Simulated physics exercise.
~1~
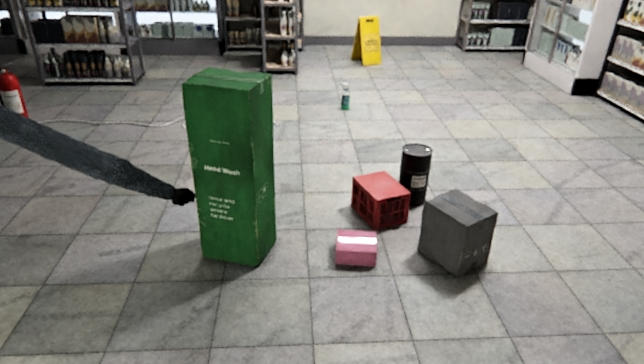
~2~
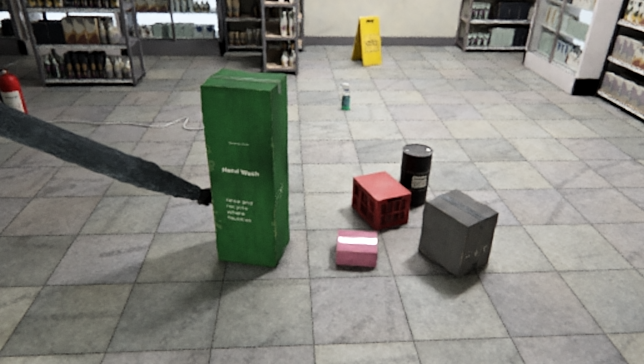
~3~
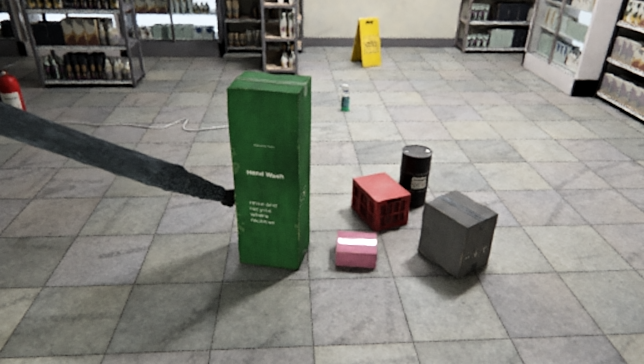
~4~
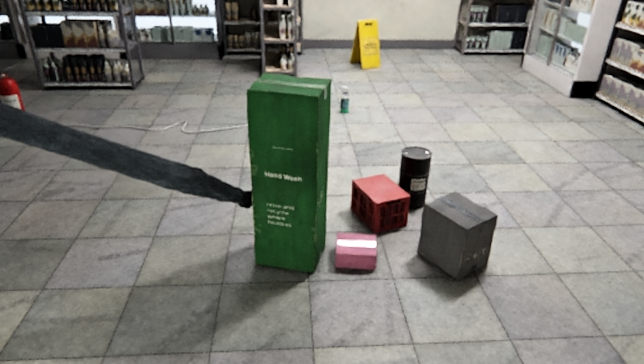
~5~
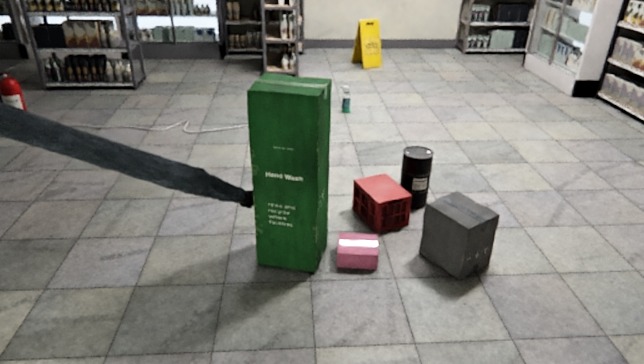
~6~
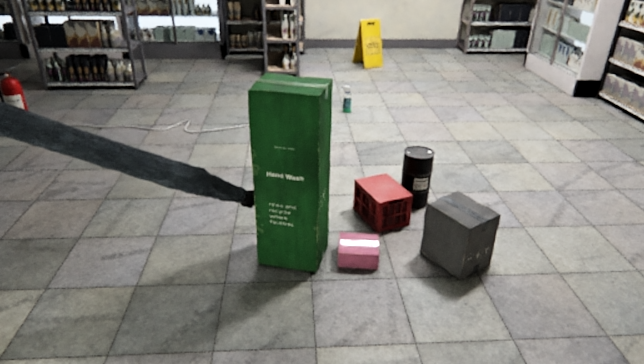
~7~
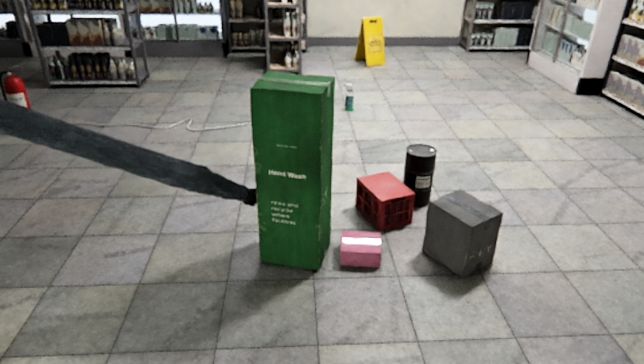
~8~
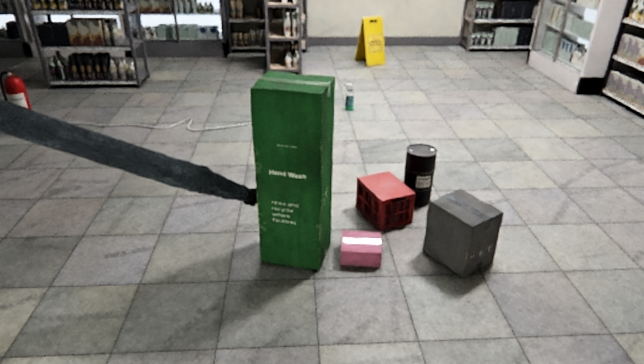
On a shop's tiled floor, a dark arm pushes a tall green box right, stopping upright beside four unmoved items.
